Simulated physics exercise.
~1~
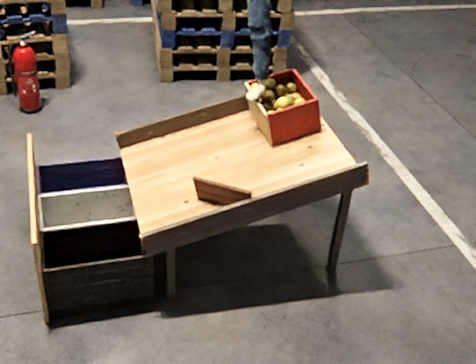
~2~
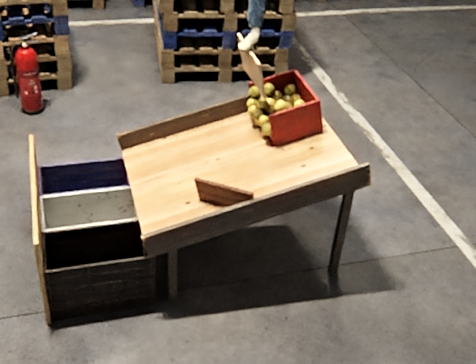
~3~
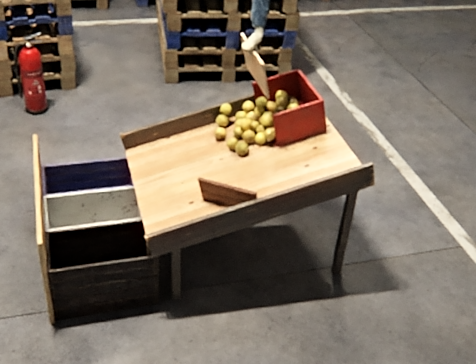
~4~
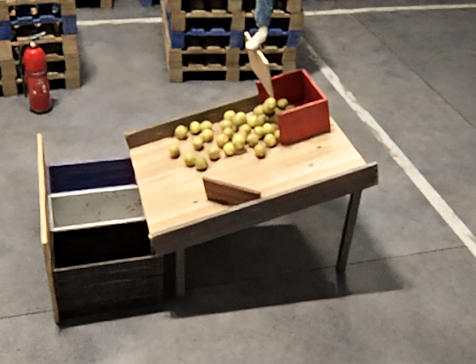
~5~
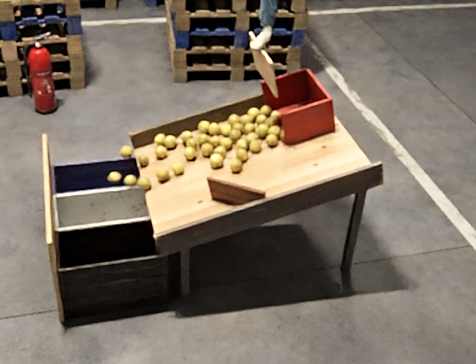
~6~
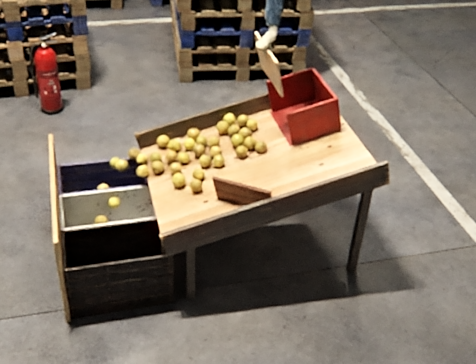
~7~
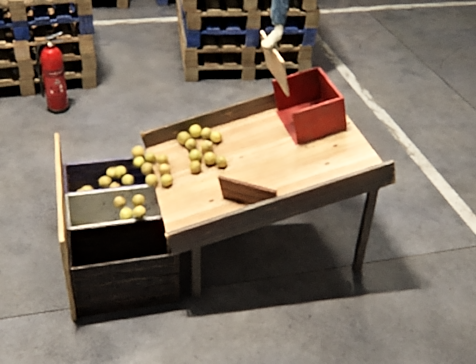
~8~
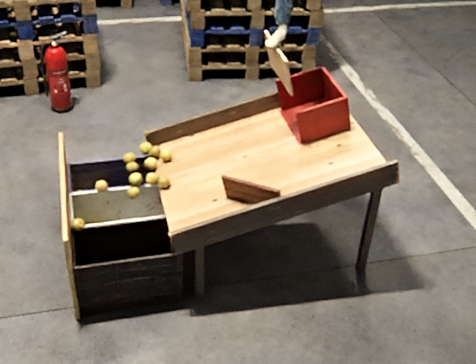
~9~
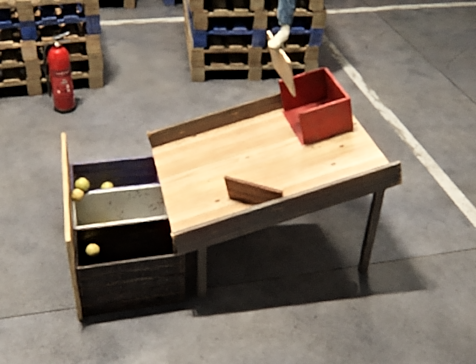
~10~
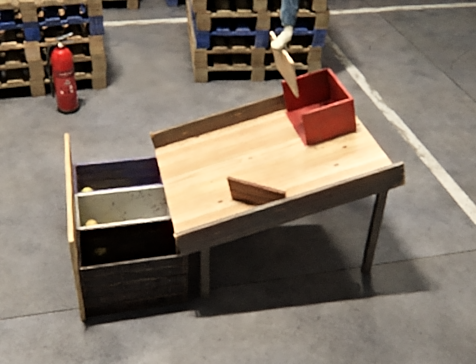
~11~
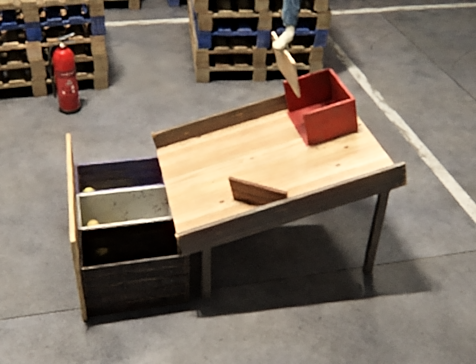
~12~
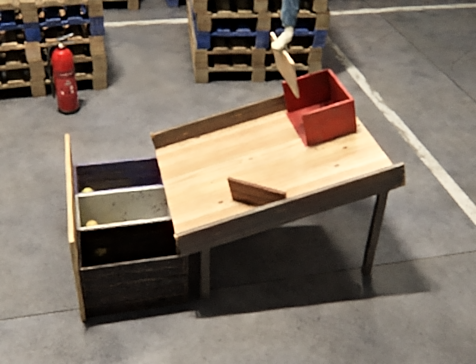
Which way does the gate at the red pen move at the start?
The gate moves up, lifted clear of the red pen by the arm, and the apples begin to roll out.
